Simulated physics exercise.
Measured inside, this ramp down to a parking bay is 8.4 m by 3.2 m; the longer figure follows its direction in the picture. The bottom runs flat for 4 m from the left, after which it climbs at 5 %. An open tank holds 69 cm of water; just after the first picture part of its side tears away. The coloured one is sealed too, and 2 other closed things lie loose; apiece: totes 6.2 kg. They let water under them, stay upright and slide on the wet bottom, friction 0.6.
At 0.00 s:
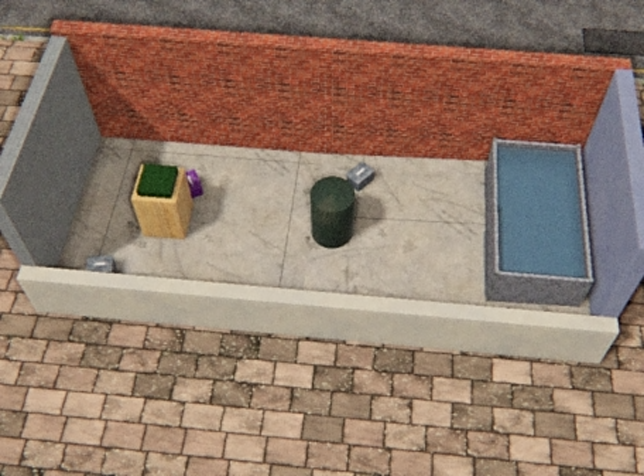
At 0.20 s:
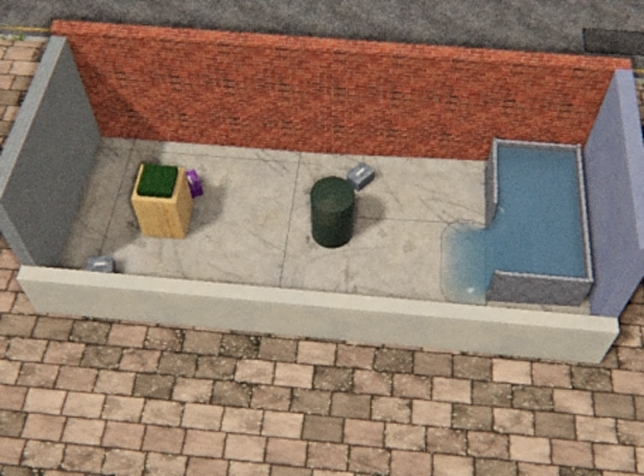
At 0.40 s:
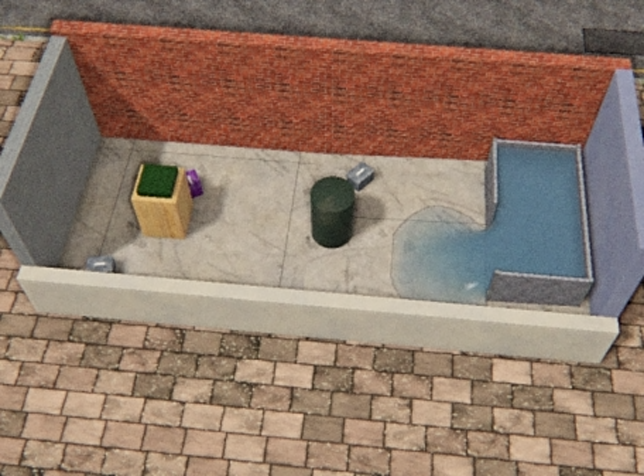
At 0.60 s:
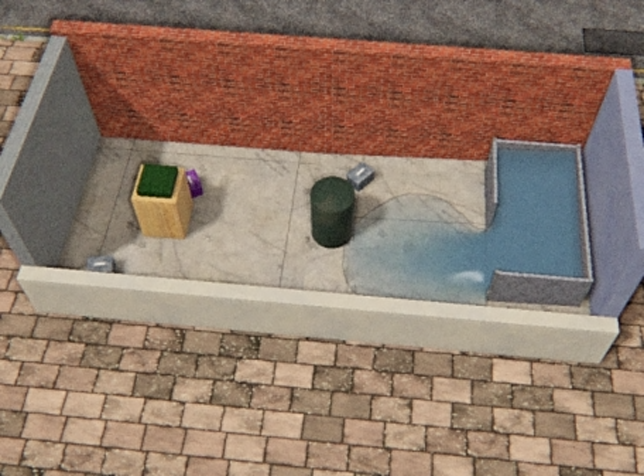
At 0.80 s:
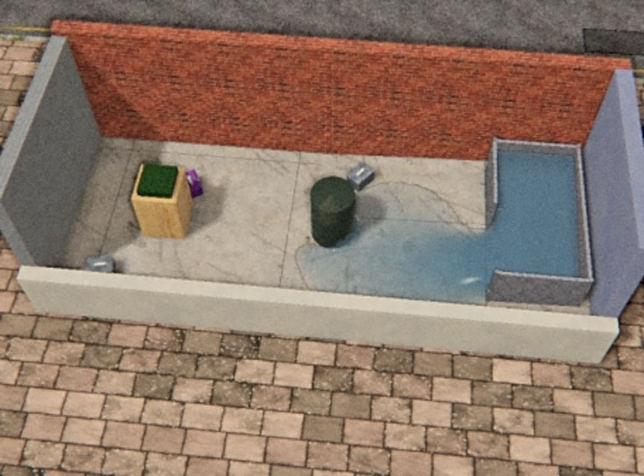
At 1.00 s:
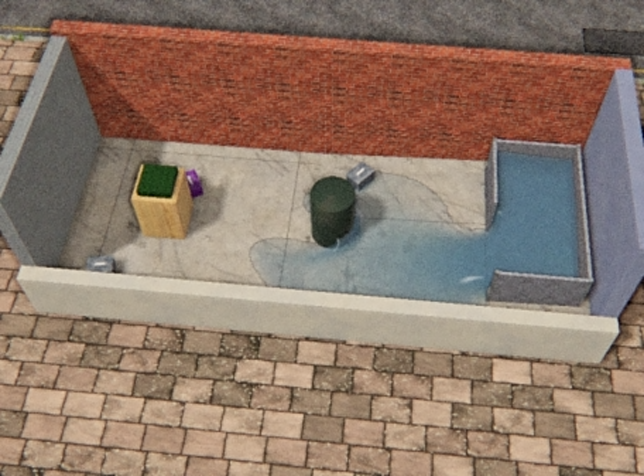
Water pouring from a broken-sided tank on the right, spreading left across a walled concrete floor and reaching a still dark green drum.
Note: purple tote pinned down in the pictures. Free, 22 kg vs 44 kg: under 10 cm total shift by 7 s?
The lighter mass fails but the heavier works.
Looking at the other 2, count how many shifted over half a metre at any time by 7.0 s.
I make that 2.
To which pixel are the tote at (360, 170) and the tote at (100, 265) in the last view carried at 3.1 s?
Approx. (287, 155); approx. (92, 220).
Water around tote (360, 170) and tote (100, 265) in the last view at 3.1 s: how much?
Some 8 cm at the first, some 23 cm at the second.
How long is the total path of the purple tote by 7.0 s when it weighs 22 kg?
Close to 200 centimetres all told.
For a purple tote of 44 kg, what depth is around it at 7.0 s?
Depth: Approx. 9 cm.
After 1.4 s the purple tote would be 0 cm from its start with 22 kg and 0 cm from its start with 44 kg; 0 cm of water round it then.
After 3.1 s the purple tote would be 0 cm from its start with 22 kg and 0 cm from its start with 44 kg; 6 cm of water round it then.
After 4.9 s the purple tote would be 27 cm from its start with 22 kg and 0 cm from its start with 44 kg; 16 cm of water round it then.
After 7.0 s the purple tote would be 179 cm from its start with 22 kg and 0 cm from its start with 44 kg; 9 cm of water round it then.
